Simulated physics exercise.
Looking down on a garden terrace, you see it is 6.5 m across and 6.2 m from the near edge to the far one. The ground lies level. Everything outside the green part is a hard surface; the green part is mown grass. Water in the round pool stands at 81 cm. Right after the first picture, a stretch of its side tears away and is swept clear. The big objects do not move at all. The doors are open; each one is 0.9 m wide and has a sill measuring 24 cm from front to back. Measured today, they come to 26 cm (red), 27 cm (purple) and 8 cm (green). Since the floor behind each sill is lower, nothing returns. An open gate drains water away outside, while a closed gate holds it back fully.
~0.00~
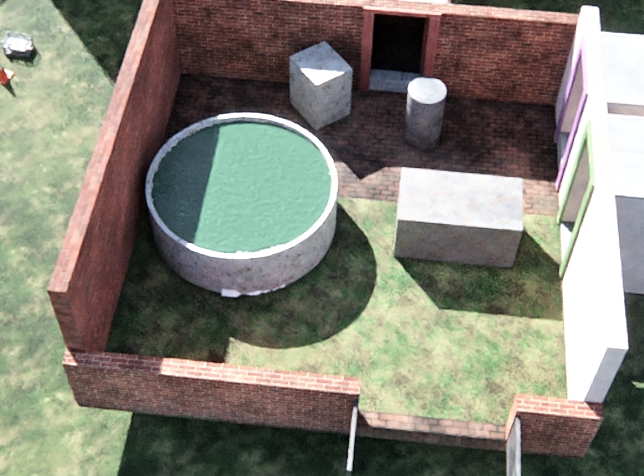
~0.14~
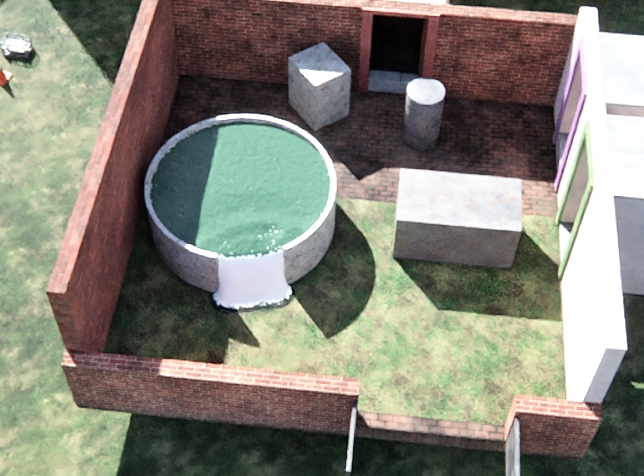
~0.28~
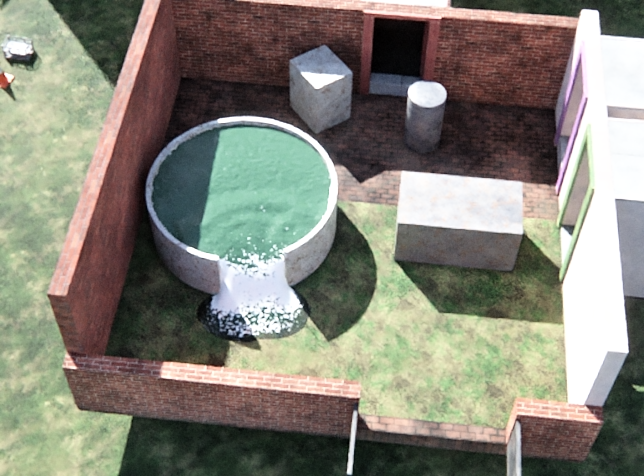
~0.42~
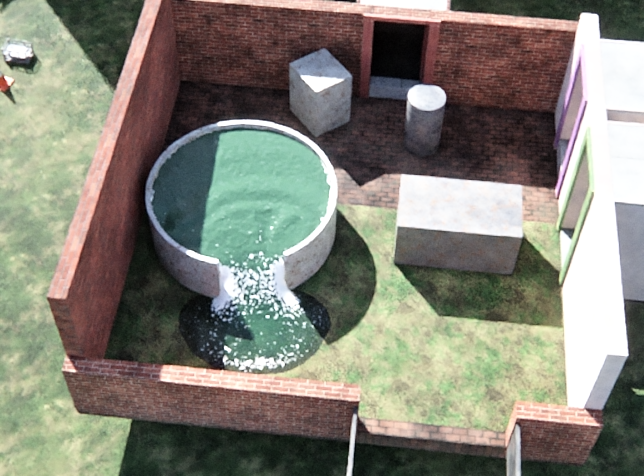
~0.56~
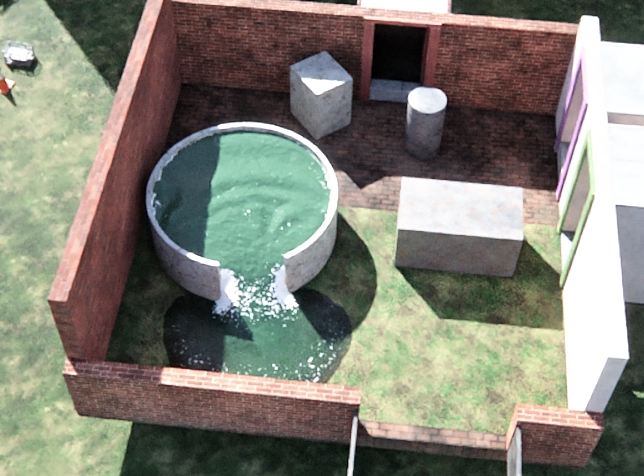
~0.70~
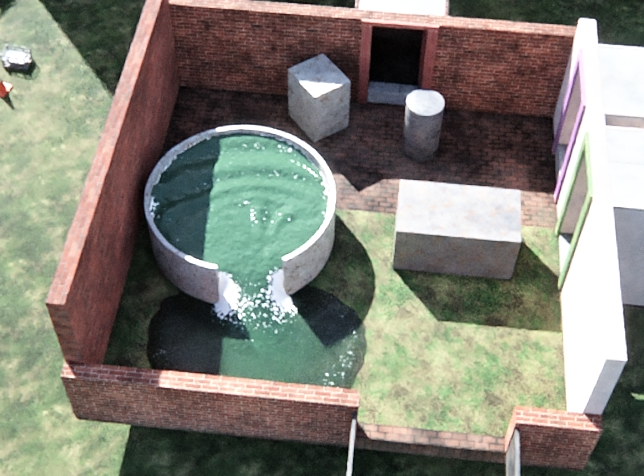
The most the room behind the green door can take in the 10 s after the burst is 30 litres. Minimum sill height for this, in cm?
Roughly 7 cm.
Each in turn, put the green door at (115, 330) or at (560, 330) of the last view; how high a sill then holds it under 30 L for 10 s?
First place around 19 cm, second around 11.0 cm.
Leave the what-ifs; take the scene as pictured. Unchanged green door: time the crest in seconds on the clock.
It peaks at about 9.0 s.
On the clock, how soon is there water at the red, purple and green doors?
Red at 8.5 s, purple at 5.5 s and green at 4.0 s.
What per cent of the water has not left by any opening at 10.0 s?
Roughly 84 %.
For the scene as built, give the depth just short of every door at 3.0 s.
Lab note, cm: Red 0; purple 0; green 0.
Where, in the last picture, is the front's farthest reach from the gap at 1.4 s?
At about (435, 429).
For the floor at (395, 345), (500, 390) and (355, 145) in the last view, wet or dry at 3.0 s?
Point by point, the first is awash, the second awash and the third spared.
After 1.4 s water covers 25 % of the floor, deepest (45 cm) near (252, 398); it has not reached the green door.
After 3.0 s water covers 45 % of the floor, deepest (36 cm) near (108, 395); it has not reached the green door.
After 10.0 s water covers 95 % of the floor, deepest (17 cm) near (95, 394); 11 cm at the green door, 18 litres in over its 8 cm sill.
At the green door as built, the water arrived by 4.1 s and peaked near 11 cm at 9.2 s.
Run again over the same 10 s with other heights there, 47 litres in over 5.5 cm, 23 litres over 7.5 cm. The limit of 30 litres is kept from about 7 cm up.
